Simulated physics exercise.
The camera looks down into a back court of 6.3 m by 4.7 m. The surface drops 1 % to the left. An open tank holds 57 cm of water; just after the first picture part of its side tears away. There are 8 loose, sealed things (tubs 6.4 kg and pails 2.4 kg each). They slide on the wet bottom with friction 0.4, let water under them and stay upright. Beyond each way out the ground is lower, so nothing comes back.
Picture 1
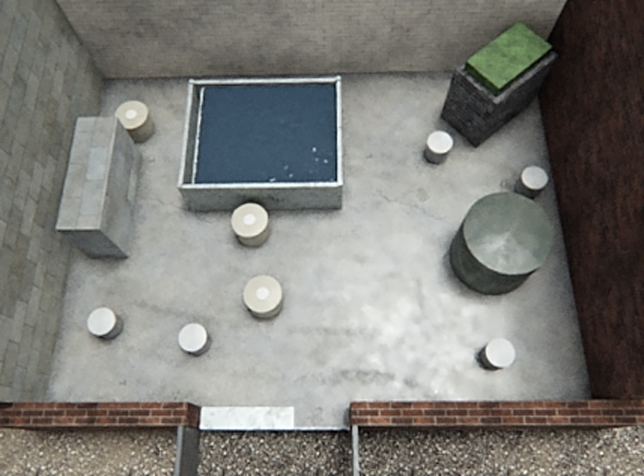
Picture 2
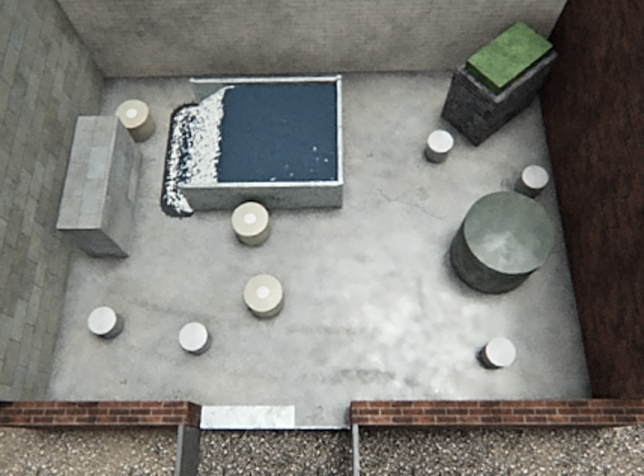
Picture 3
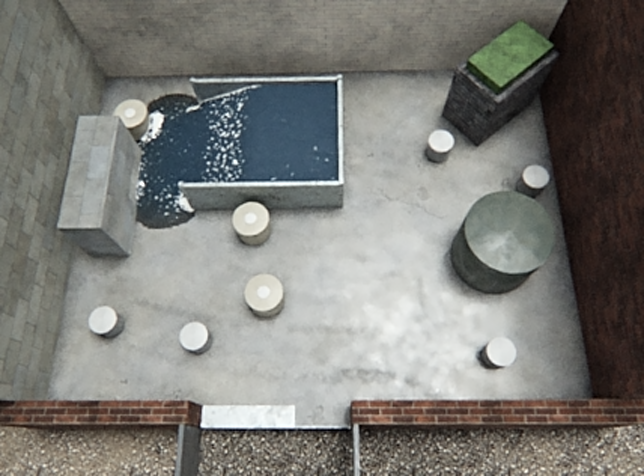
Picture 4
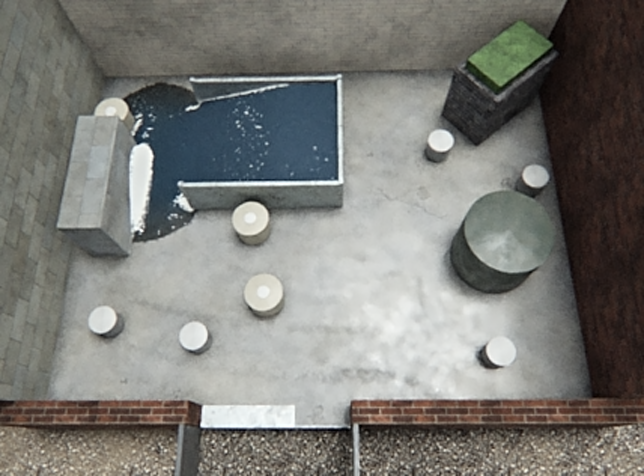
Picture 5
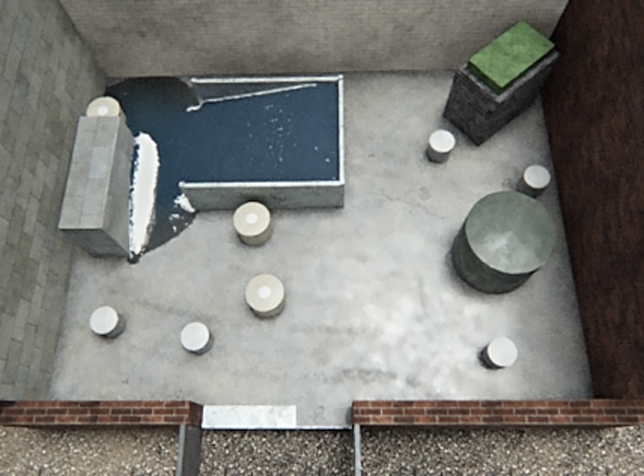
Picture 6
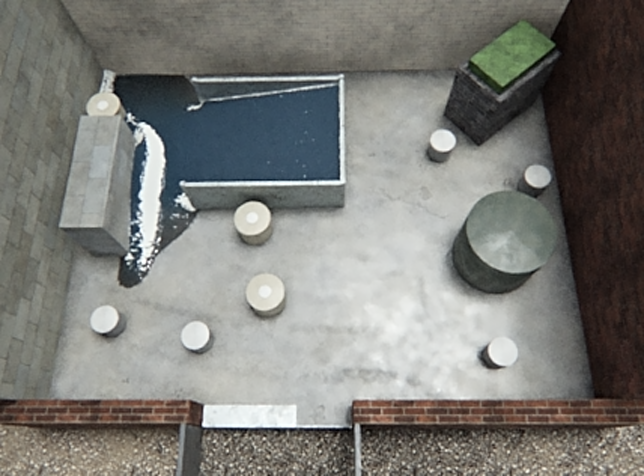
Walled back court seen from above, water bursting from an open tank's left side, nudging one tub and spreading around a grey block.
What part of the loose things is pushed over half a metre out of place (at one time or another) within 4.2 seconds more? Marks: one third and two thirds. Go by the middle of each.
That comes to from one to two thirds.
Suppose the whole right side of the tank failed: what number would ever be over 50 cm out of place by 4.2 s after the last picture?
Then 3.
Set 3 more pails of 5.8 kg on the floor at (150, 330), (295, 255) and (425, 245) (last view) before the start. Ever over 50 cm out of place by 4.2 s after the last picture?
In turn: More, less, under.
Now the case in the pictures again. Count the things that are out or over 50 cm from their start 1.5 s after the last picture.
3 of them.
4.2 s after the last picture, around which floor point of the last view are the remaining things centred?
At about (386, 232).
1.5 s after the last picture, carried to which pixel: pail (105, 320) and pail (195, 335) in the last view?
Around (55, 387) and (245, 395).
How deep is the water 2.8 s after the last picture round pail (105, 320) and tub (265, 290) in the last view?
Roughly 22 and 1 cm.
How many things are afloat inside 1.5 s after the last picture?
2 of them.
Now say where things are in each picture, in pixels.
The first picture shows a tub at (131, 115), on the bottom; a tub at (263, 294) rests on the ground; water covers 2.8 m2; 0 of 8 have shifted.
The second picture shows a tub at (132, 114) rests on the ground; a tub at (263, 293), on the bottom; water covers 3.6 m2; 0 of 8 have shifted.
The third picture shows a tub at (130, 113), on the bottom, 3 cm from its start; a tub at (264, 292), on the bottom; water covers 4.4 m2; 0 of 8 have shifted.
The fourth picture shows a tub at (111, 112) rests on the ground, 29 cm from its start; a tub at (264, 292), on the bottom; water covers 5.0 m2; 1 of 8 have shifted.
The fifth picture shows a tub at (103, 111) rests on the ground, 43 cm from its start; a tub at (265, 292), on the bottom; 5.7 m2 under water; 1 of 8 have shifted.
The sixth picture shows a tub at (103, 106) floats, 43 cm from its start; a tub at (265, 292) rests on the ground; 6.0 m2 under water; 1 of 8 have shifted.
Then, 0.4 s after the last picture 1 of 8 are over 50 cm from their spots; 1 afloat.
Then, 1.5 s after the last picture 3 of 8 are over 50 cm from their spots; 2 afloat.
Then, 2.8 s after the last picture 3 of 8 are over 50 cm from their spots; 2 afloat.
Then, 4.2 s after the last picture 4 of 8 are over 50 cm from their spots, and 4 have been at some point; 2 afloat.
